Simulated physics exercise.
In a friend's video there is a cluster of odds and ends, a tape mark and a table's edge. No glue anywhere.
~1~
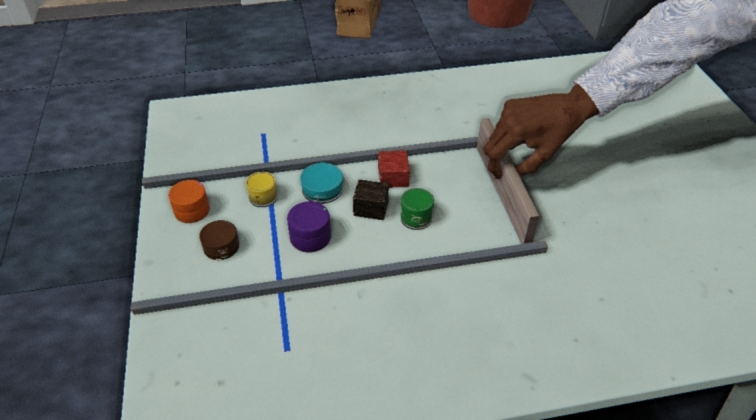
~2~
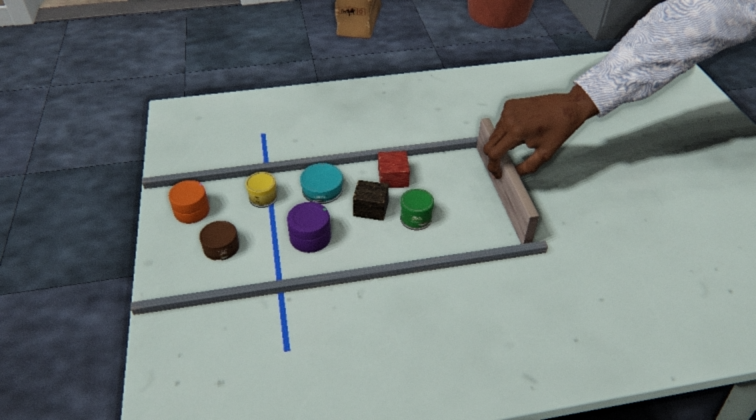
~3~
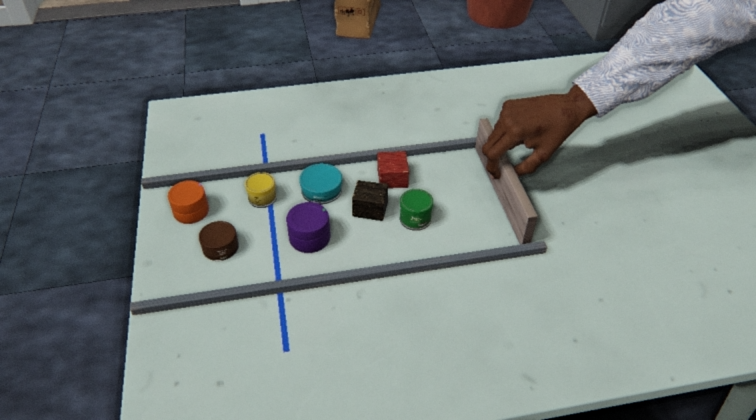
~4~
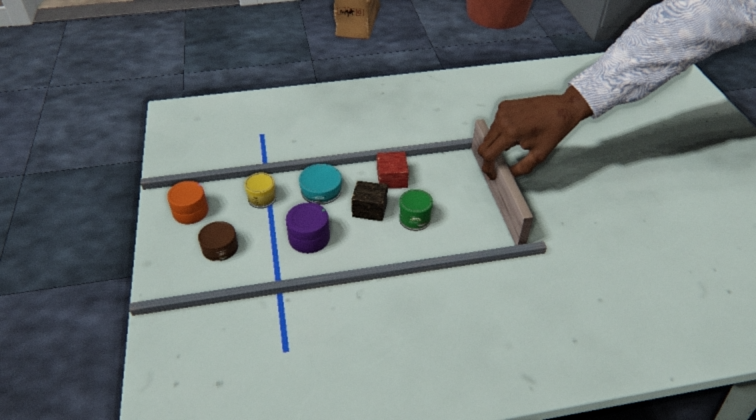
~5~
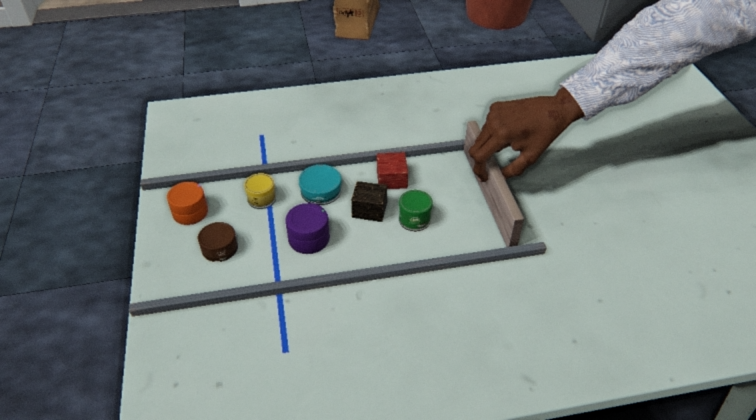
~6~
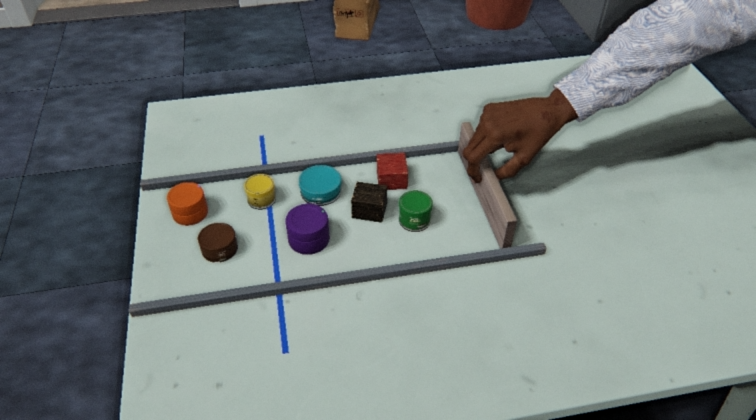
A dark-skinned hand in a patterned pale sleeve grips a wooden board at the right of a pale tabletop, seen from above at an angle in a room with dark floor tiles. Between two grey rails sit orange, brown and yellow pieces at left, blue, purple, black, red and green ones rightward, with blue tape crossing beneath. The hand slides the board slightly left, while the pieces stay put.
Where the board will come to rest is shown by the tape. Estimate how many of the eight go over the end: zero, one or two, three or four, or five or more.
My estimate: Zero.
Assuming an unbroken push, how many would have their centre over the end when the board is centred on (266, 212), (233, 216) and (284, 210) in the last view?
Going through the three places, I get 0, 1 and 0.
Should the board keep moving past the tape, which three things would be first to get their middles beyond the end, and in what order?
The orange lid, the yellow pot, then the brown tub.
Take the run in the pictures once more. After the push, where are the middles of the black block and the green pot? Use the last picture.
The first near (255, 212), the second near (256, 242).
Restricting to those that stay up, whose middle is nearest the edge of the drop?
I'd say the orange lid.
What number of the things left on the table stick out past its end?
Counting them gives 1.
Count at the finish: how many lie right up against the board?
It touches 3.
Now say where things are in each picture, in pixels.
The first picture shows orange lid (189, 202); brown tub (220, 240); yellow pot (262, 190); board (505, 179); tape (273, 225).
The second picture shows brown tub (220, 241); purple lid (309, 227).
The third picture shows yellow pot (261, 190); board (503, 179).
The fourth picture shows orange lid (188, 203); red block (392, 170).
The fifth picture shows brown tub (218, 242); black block (369, 201).
The sixth picture shows orange lid (188, 204); brown tub (218, 243); yellow pot (260, 192); board (485, 183); tape (272, 227).
Soon after, none off yet; orange lid at rest near (188, 204); brown tub at rest near (218, 243); yellow pot at rest near (260, 192).
Then, none off yet; orange lid at rest near (185, 205); brown tub at rest near (218, 243); yellow pot moved about its own width near (217, 198).
At rest, the number that fall off is zero.
